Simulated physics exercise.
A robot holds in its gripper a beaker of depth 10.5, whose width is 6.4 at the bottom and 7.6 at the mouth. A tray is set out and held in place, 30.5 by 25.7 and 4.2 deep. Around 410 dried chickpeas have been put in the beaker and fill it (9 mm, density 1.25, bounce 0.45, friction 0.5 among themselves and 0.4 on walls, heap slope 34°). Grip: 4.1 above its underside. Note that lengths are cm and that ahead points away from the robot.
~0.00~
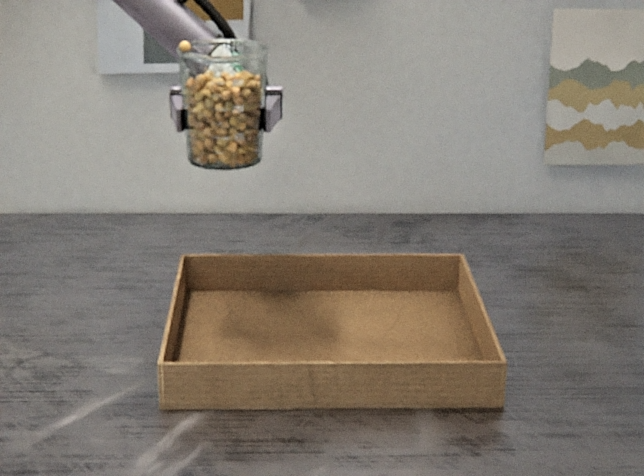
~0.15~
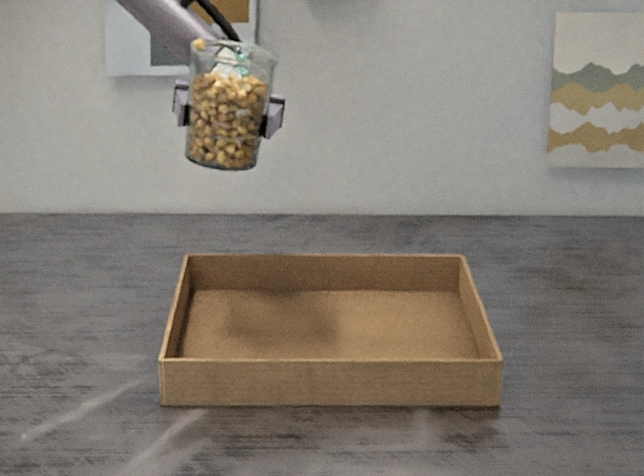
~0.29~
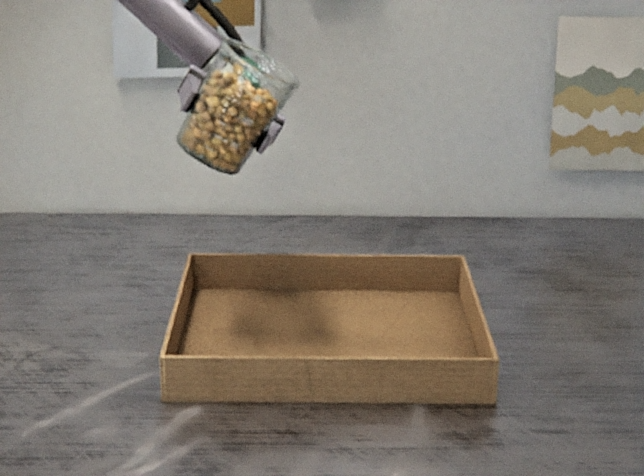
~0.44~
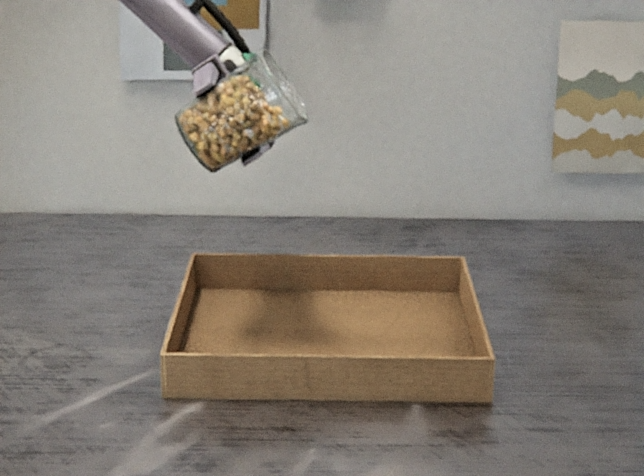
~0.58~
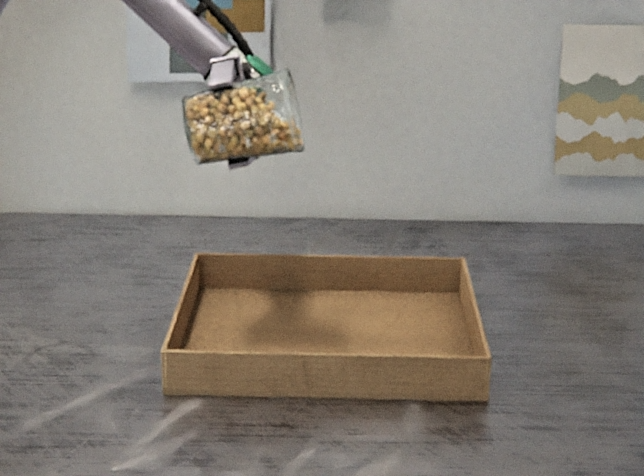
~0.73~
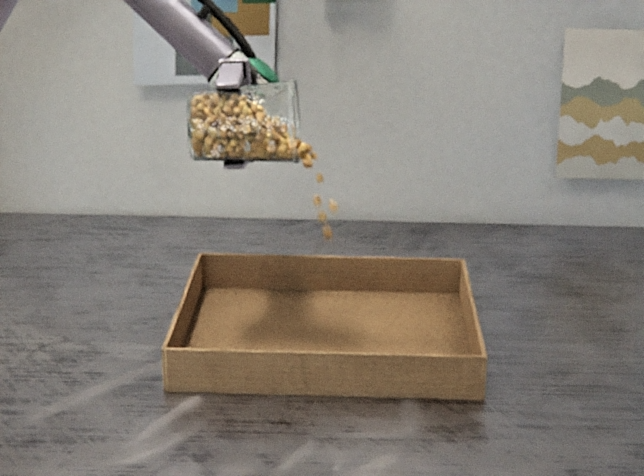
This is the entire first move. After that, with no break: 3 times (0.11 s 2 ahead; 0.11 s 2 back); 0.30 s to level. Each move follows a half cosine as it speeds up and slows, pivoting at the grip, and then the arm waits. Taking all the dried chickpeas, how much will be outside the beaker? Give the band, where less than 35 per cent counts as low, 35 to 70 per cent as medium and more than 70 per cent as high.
Medium.
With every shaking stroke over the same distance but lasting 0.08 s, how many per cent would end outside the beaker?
About 60 per cent, then.
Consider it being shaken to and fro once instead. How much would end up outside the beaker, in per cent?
That would give close to 25 percent.
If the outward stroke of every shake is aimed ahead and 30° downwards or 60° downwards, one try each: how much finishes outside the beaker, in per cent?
About 40 and 20 per cent.
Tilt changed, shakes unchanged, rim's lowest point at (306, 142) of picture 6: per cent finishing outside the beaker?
Some 20 per cent.
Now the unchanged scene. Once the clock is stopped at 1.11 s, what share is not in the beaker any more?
About 25 per cent so far.
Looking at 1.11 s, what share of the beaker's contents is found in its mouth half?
That share comes to roughly 60 percent.
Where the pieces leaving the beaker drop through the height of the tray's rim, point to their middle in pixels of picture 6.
Check roughly (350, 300) in the last picture.
By 1.11 s, tilted 86° forward, highest piece 24 above the table; 303 in the beaker, 82 in the tray, 24 in flight or on a rim.
By 1.50 s, tilted 61° forward, highest piece 25 above the table; 199 in the tray, 192 in the beaker, 18 in flight or on a rim.
By 1.89 s, level, highest piece 25 above the table; 217 in the tray, 192 in the beaker.
By 2.94 s, level, highest piece 25 above the table; 217 in the tray, 192 in the beaker.
Final count, 217 in the tray, 192 in the beaker. That is 53 % outside the beaker.
